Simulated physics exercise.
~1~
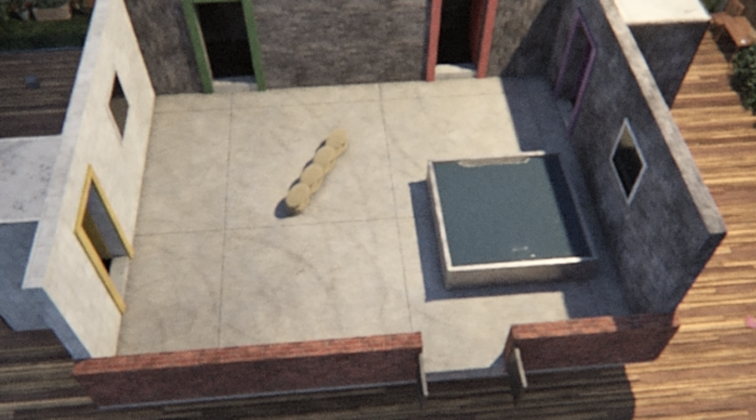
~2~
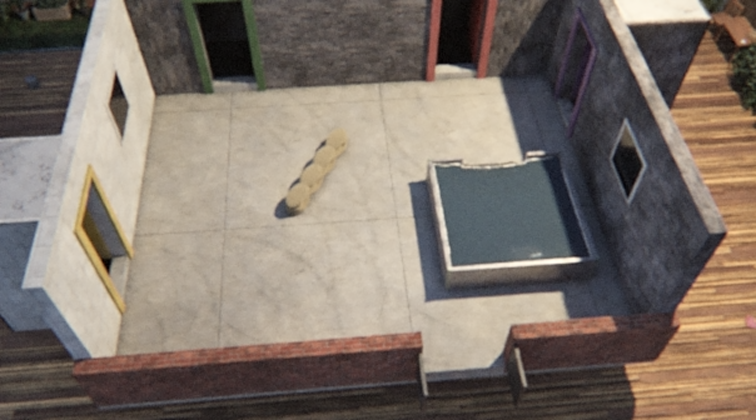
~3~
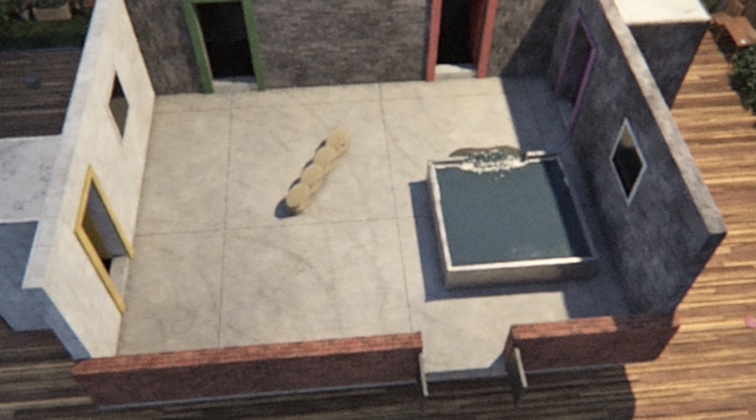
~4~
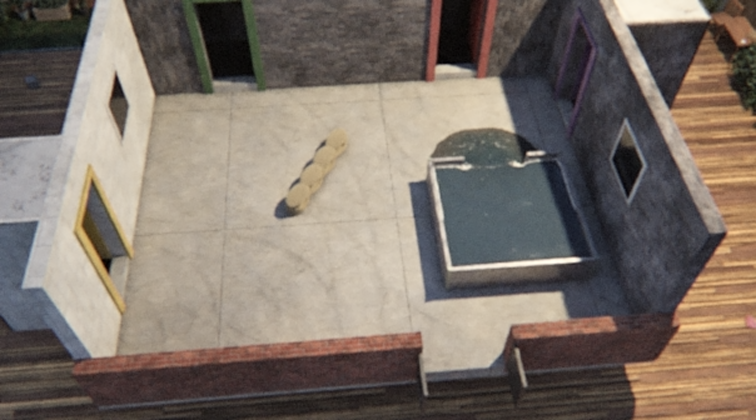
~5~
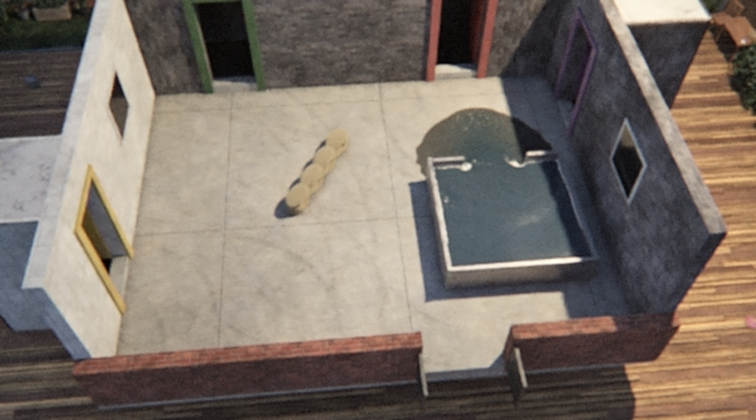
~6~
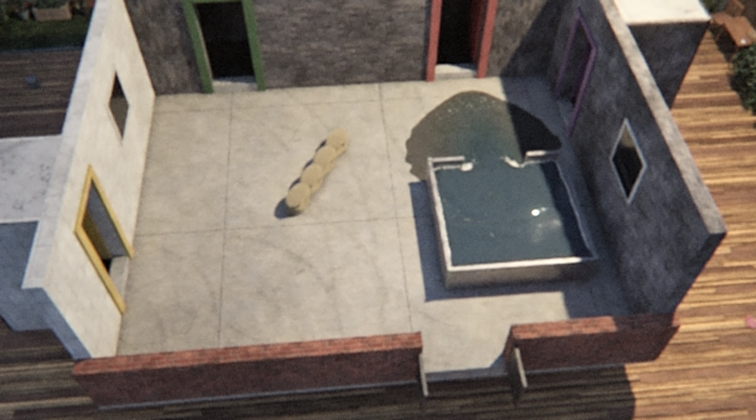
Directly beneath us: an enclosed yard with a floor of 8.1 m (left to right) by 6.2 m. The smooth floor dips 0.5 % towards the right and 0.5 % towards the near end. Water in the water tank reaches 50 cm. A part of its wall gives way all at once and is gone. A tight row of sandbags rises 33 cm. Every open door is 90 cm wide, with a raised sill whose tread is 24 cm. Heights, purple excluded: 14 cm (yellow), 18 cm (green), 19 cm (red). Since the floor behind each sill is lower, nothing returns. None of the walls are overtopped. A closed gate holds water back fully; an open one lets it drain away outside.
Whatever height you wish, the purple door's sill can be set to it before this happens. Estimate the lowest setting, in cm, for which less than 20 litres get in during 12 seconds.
Around 12.5 cm.
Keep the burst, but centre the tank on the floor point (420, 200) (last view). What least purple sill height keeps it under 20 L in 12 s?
You'd need some 11.5 cm.
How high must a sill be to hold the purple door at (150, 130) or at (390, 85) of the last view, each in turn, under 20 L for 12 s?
You'd want roughly 6.5 cm there first, then roughly 11.5 cm.
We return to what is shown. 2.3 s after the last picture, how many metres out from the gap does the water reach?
Near 5.6 m, more or less.
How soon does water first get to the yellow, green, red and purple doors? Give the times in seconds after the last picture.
Yellow = 6.0 s, green = 2.2 s, red = 0.1 s, purple = 0.3 s.
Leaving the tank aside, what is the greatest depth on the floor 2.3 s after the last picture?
Close to 26 centimetres.
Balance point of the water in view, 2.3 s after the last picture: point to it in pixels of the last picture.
Approximately (483, 172).
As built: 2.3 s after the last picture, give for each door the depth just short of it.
Door by door in centimetres - yellow 0, green 2, red 24, purple 16.
Then, 0.7 s after the last picture water covers 15 % of the floor, deepest (29 cm) near (486, 173); 5 cm at the purple door, 0 litres in over its 10 cm sill.
Then, 2.3 s after the last picture water covers 25 % of the floor, deepest (26 cm) near (463, 81); 16 cm at the purple door, 6 litres in over its 10 cm sill.
Then, 11.3 s after the last picture water covers 95 % of the floor, deepest (11 cm) near (318, 366); 7 cm at the purple door, 50 litres in over its 10 cm sill.
At the purple door as built, the water peaked near 17 cm, 2.5 s after the last picture.
Run again over the same 12 s with other heights there, 36 litres in over 11 cm, 7 litres over 15 cm. The limit of 20 litres is kept from about 12.5 cm up.
